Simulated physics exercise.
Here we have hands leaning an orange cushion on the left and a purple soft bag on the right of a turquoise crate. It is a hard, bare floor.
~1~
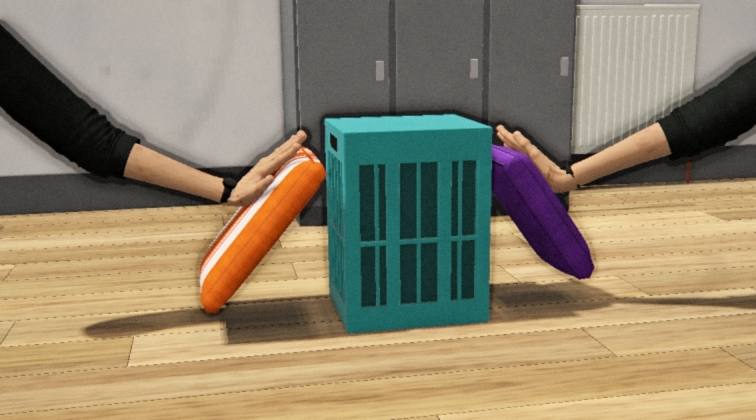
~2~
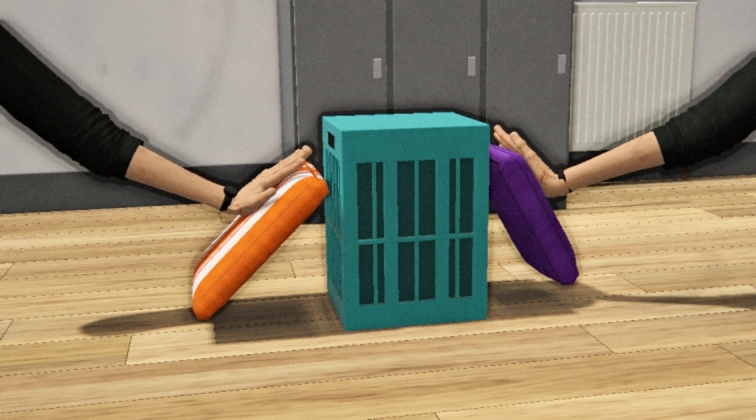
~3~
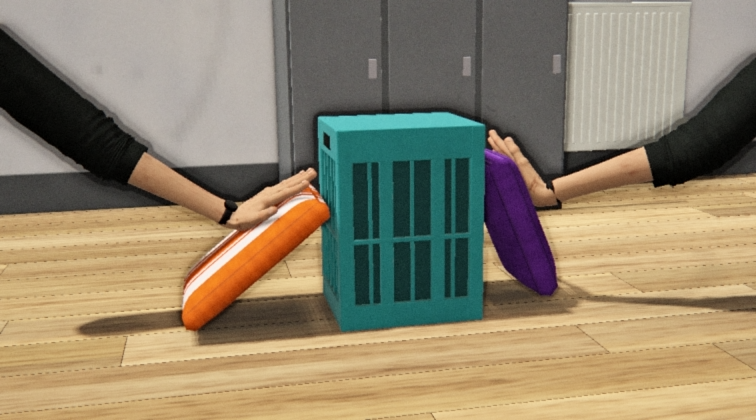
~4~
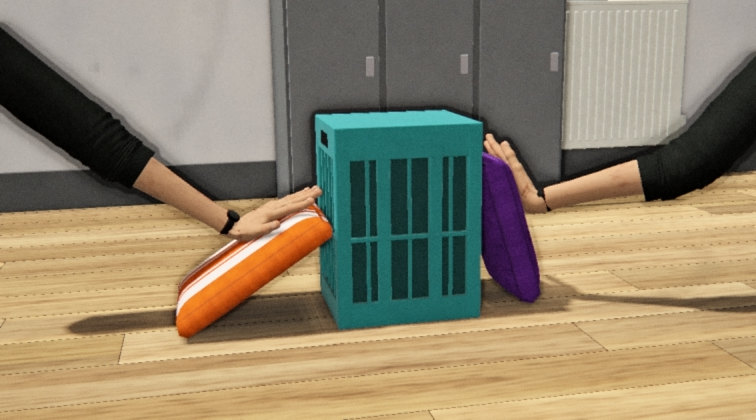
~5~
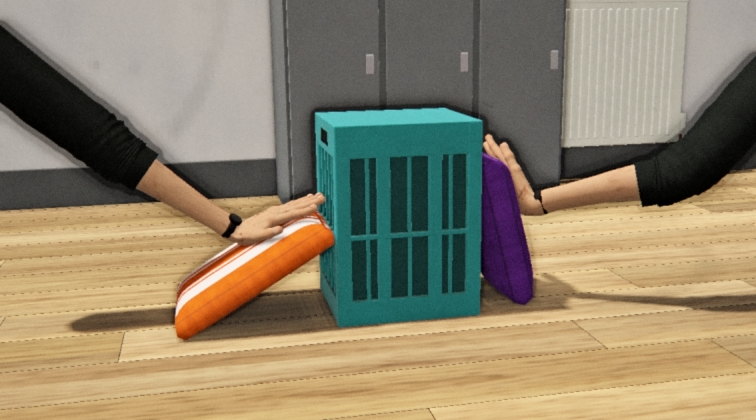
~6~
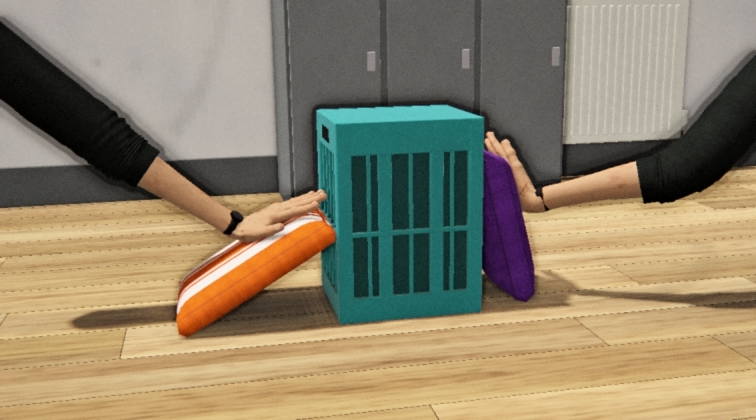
On a bare wooden floor, hands lower an orange cushion and straighten a purple bag beside a crate.
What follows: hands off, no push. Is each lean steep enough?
The orange cushion slumps to the floor and the purple soft bag remains propped up.
Then, 0.32 s past the final frame, cushion flat on the floor near (244, 295); soft bag still up near (494, 223).
When it is over, cushion flat on the floor near (246, 295); soft bag still up near (494, 223). The orange cushion slides down flat and the purple soft bag keeps leaning.
